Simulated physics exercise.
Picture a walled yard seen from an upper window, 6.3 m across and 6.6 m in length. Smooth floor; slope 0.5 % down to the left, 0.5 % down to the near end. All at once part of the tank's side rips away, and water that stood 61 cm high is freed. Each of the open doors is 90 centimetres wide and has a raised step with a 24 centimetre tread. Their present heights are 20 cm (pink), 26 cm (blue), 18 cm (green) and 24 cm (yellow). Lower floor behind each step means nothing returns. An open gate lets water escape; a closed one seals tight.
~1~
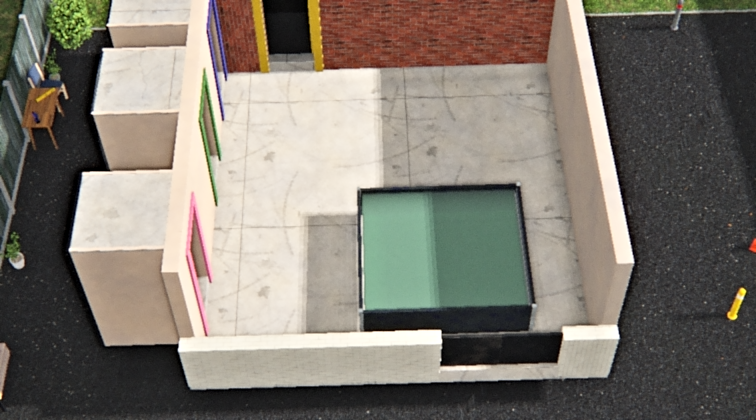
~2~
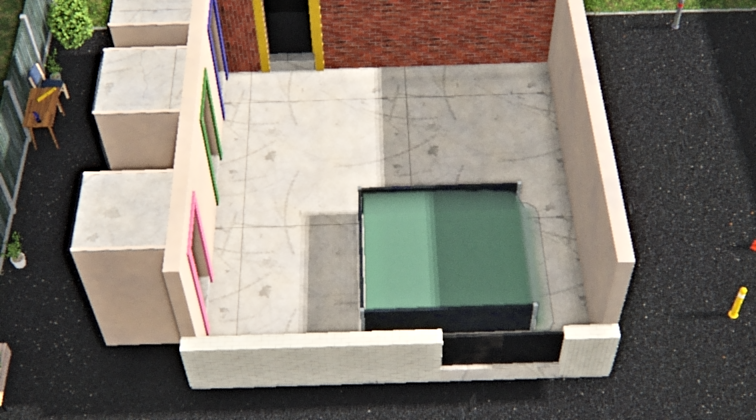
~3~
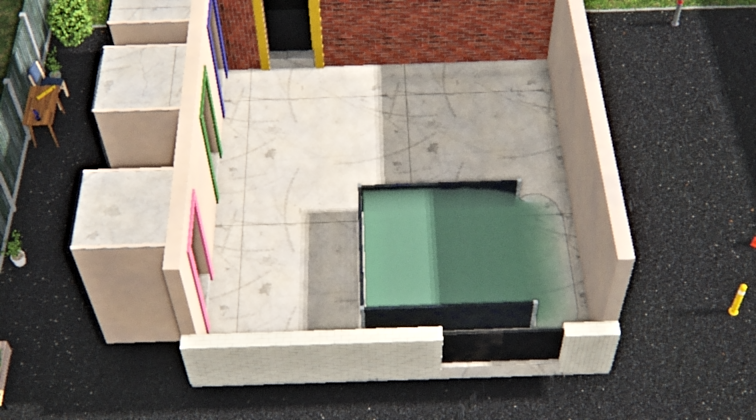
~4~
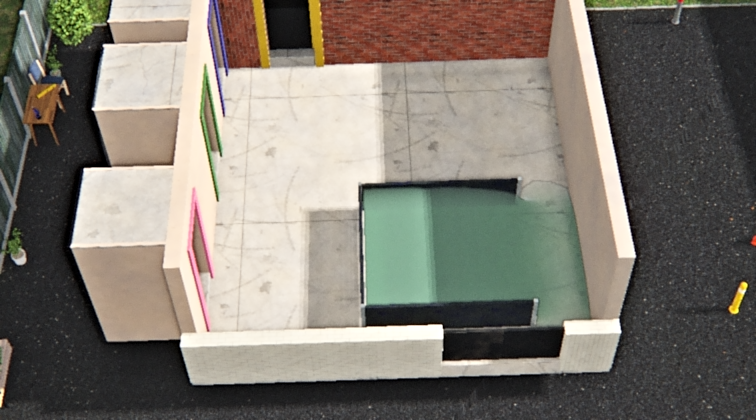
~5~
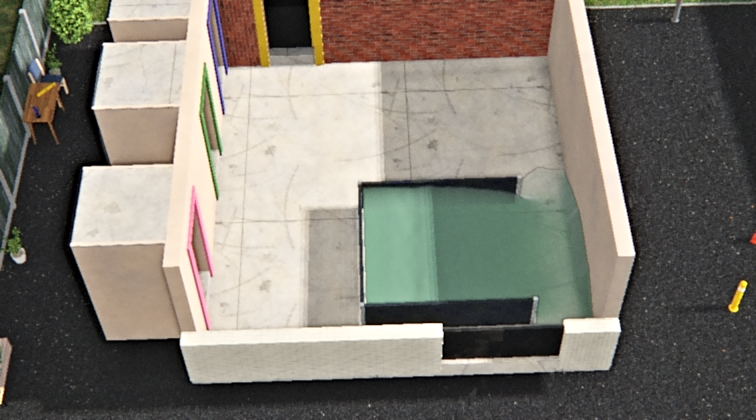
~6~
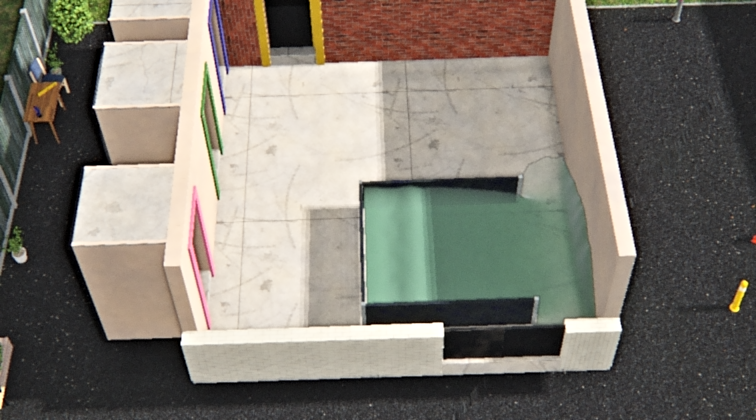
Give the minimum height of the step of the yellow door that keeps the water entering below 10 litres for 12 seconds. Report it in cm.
Minimum height: About 10 cm.
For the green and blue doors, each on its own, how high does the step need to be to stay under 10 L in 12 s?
Roughly 11.0 cm at green and 16 cm at blue.
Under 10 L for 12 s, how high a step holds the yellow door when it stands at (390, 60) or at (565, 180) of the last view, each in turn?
Minimums: Roughly 8.5 cm and 26 cm.
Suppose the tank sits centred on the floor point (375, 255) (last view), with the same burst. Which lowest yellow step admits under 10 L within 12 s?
It should be around 13.5 cm high.
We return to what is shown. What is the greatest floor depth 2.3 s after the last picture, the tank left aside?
Max depth: Around 38 cm.
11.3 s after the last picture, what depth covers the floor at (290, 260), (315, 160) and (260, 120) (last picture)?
I'd read roughly 10, 7 and 11 cm there.
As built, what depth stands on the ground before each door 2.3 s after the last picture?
Door by door, in centimetres - pink 4, blue 0, green 0, yellow 0.
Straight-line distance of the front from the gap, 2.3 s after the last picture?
Some 5.6 m out.
Then, 0.7 s after the last picture water covers 15 % of the floor, deepest (57 cm) near (586, 346); it has not reached the yellow door.
Then, 2.3 s after the last picture water covers 45 % of the floor, deepest (38 cm) near (586, 346); it has not reached the yellow door.
Then, 11.3 s after the last picture water covers 100 % of the floor, deepest (20 cm) near (363, 344); 9 cm at the yellow door, 0 litres in over its 24 cm step.
At the yellow door as built, the water peaked near 13 cm, 9.1 s after the last picture.
With a step of 8.5 cm, 23 litres would have come in within the 12 s; with 11 cm, 6 litres. So under 10 litres takes about 10 cm.
